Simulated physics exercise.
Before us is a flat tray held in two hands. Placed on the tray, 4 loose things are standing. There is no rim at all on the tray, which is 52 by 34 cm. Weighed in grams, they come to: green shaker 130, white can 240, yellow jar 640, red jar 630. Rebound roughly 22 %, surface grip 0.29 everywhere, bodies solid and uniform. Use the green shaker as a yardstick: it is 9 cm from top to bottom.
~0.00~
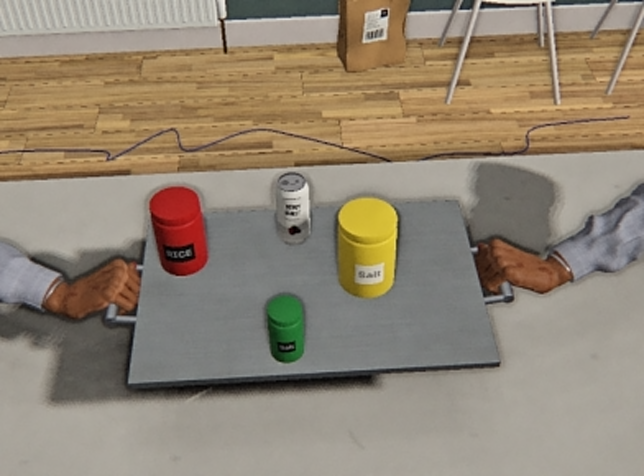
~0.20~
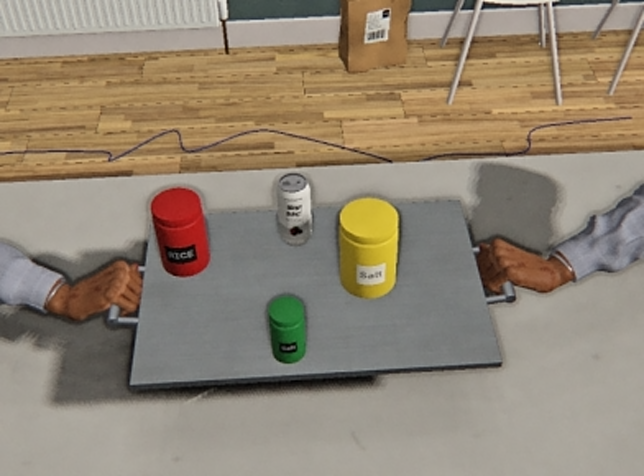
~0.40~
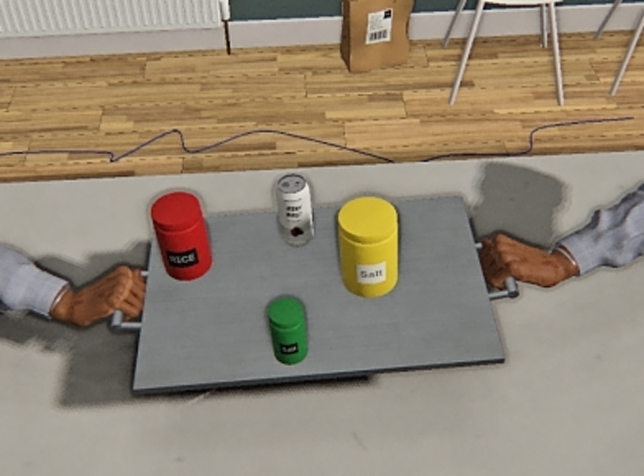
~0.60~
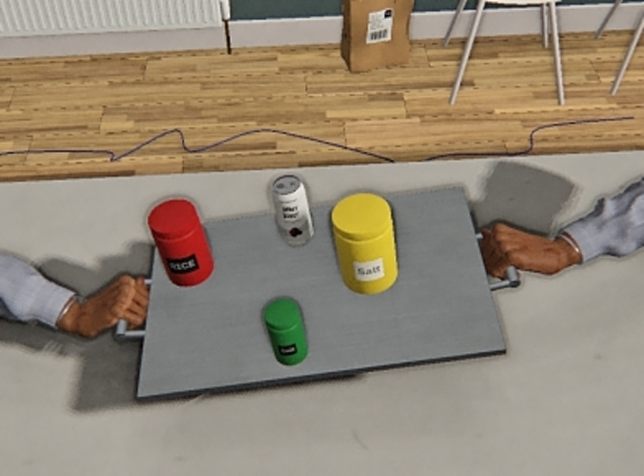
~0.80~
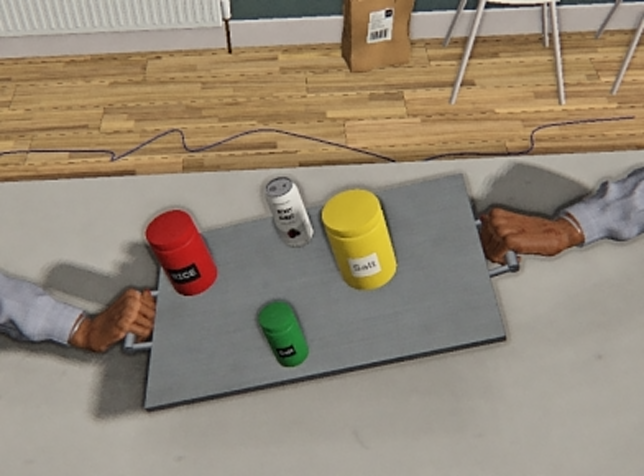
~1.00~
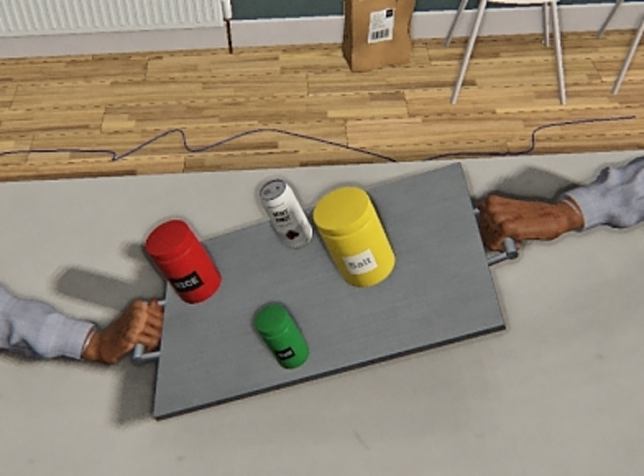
Two hands holding a gray tray level, then tilting it left edge down, with red, white, yellow and green containers leaning along.
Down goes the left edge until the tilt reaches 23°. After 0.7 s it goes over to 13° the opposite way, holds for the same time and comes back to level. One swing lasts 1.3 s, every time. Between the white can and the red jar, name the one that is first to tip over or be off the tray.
Second.
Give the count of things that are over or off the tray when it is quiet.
I get 4.
Around 1.80 s, tray at 23°, left edge down; green shaker, white can, yellow jar and red jar now off the tray.
Around 2.70 s, tray at 8°, left edge down.
Finally (5.9 s), off the tray, green shaker, white can, yellow jar and red jar. Final places as that camera would see them, white can near (152, 180), red jar near (103, 272). White can went at 1.68 s; red jar went at 1.38 s.
